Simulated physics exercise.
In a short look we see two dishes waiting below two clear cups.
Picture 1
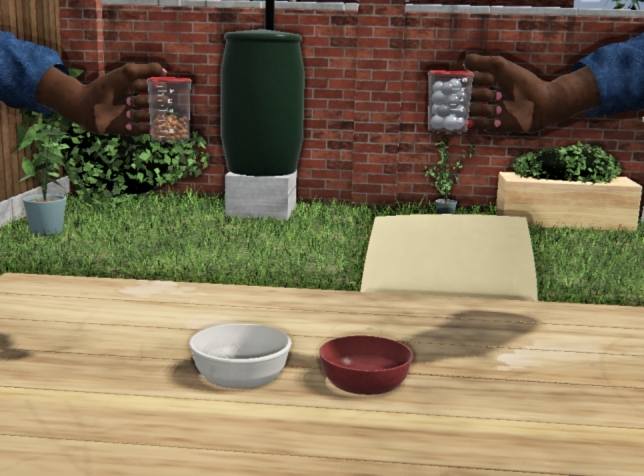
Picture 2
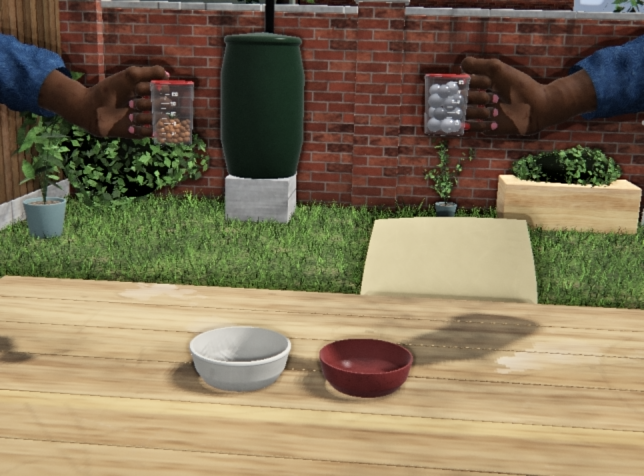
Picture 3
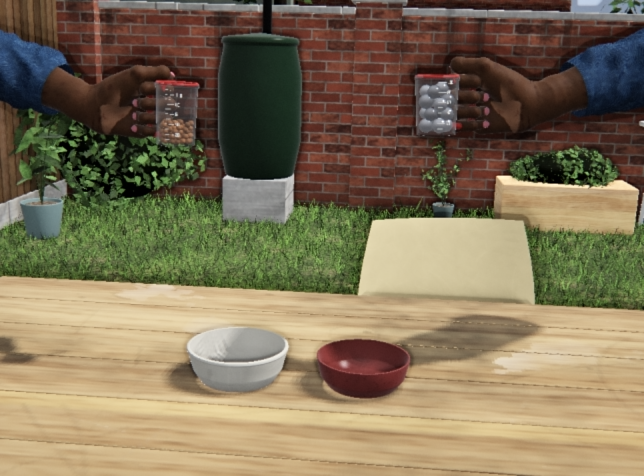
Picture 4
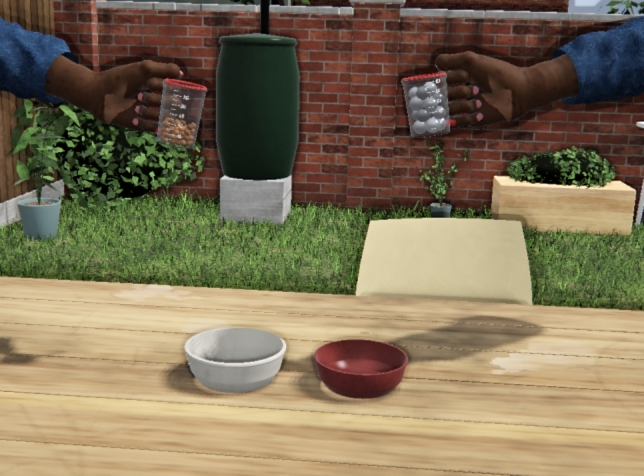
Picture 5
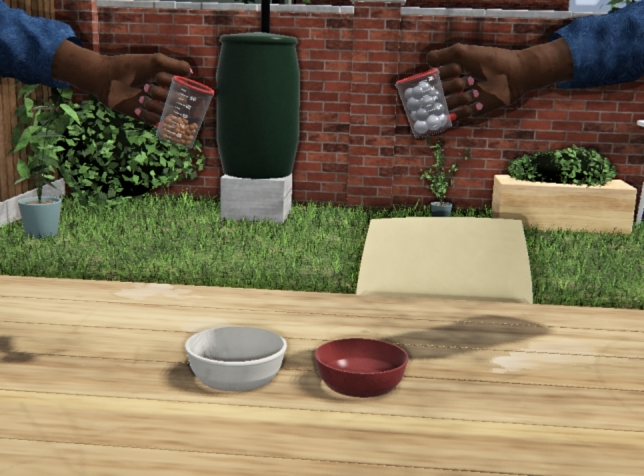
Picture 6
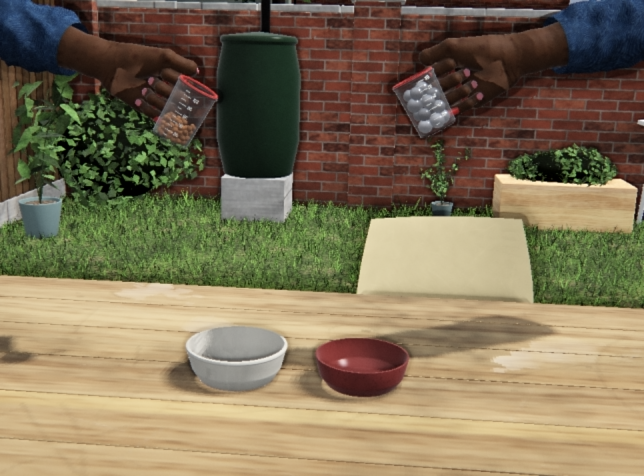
Two hands in blue sleeves reach in from either side of a garden, seen from just above a wooden table facing a brick wall. The left holds a clear cup of brown balls and the right one of silvery balls, above a white bowl and a dark red bowl. The cups shift slightly inward, then gradually tilt, while the view drifts very slightly and the bowls stay put.
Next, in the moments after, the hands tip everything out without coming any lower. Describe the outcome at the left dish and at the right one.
Left dish - some spilled, right dish - some spilled.
Then, 0.43 s after the last picture, left, all still in the cup; right, all still in the cup.
Then, 0.89 s after the last picture, left, all still in the cup; right, all still in the cup.
Then, 1.43 s after the last picture, left, a stray few still in the cup, about a third in the dish, a stray few outside the dish, about two thirds in the air; right, about two thirds in the dish, about a third in the air.
By the end, left, most in the dish, a small part outside the dish; right, about two thirds in the dish, about a third outside the dish.
